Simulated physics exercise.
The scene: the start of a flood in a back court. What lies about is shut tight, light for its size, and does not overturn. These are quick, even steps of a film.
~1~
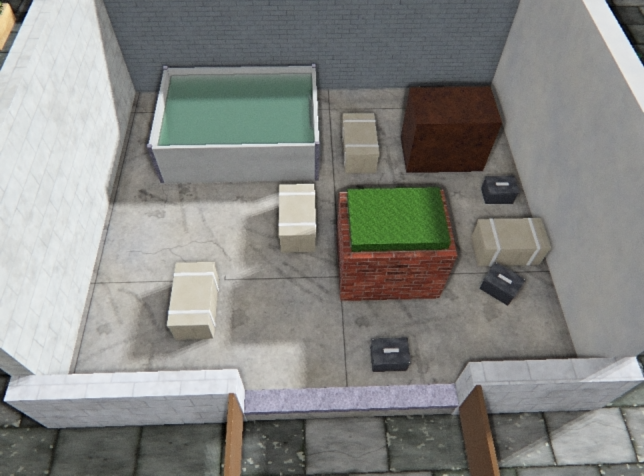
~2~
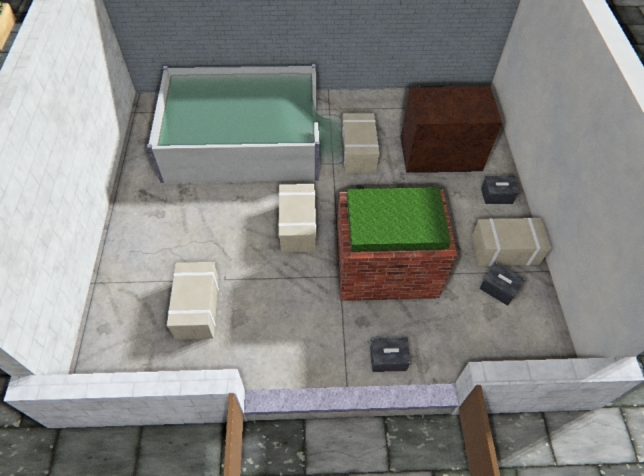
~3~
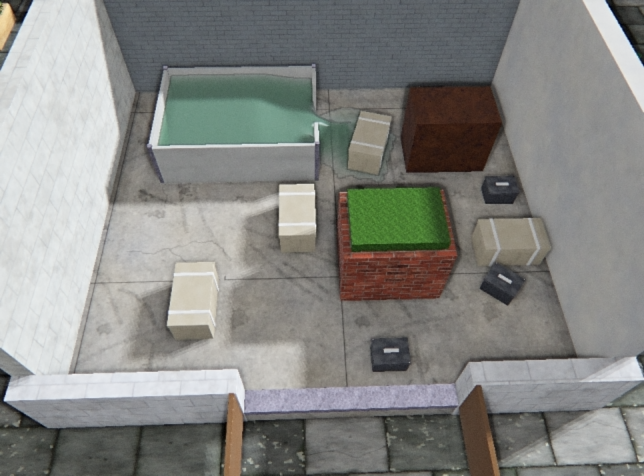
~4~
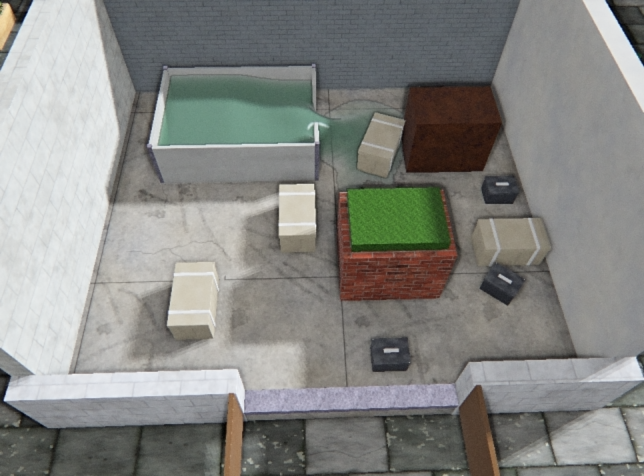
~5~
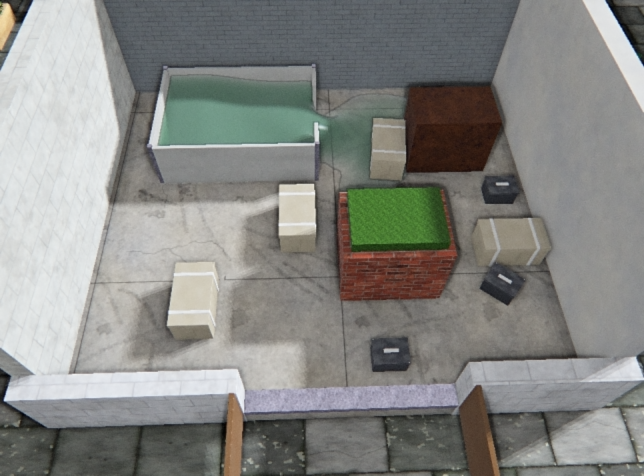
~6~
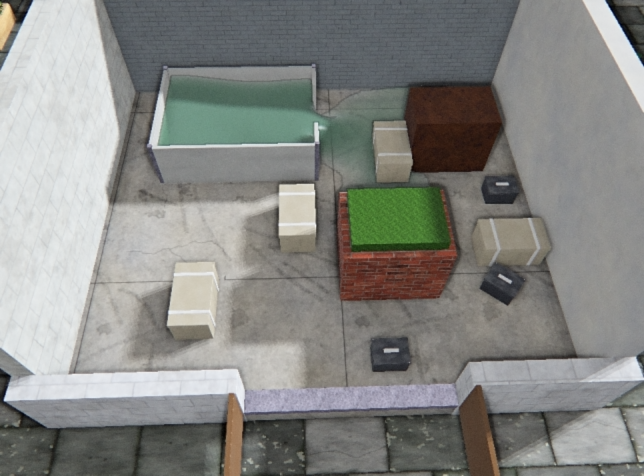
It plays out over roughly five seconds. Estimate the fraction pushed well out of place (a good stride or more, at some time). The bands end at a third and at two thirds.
That comes to at least two thirds.
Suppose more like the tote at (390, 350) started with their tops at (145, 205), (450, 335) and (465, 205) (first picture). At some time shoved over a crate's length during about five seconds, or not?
One after the other: Short of that, that far or more, yes.
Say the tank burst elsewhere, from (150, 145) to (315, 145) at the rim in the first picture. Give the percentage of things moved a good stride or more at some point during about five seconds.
Near 40 in a hundred.
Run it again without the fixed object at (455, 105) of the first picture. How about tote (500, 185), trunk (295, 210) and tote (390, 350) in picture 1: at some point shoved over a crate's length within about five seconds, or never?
As listed: Moved that far, less than that, swept aside.
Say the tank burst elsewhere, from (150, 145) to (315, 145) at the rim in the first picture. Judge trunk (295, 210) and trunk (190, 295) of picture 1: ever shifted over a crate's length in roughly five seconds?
In turn: Yes, shifted that much.
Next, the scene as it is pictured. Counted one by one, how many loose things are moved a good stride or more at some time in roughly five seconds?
It comes to 6.
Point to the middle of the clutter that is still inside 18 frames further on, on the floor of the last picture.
Close to (407, 278).
A moment on, 1 of 8 are well off their spots; 0 afloat.
Next, 2 of 8 are well off their spots; 2 afloat.
Later, 6 of 8 are well off their spots; 3 afloat.
In the end, 6 of 8 are well off their spots, and 6 have been at some point; 4 afloat.
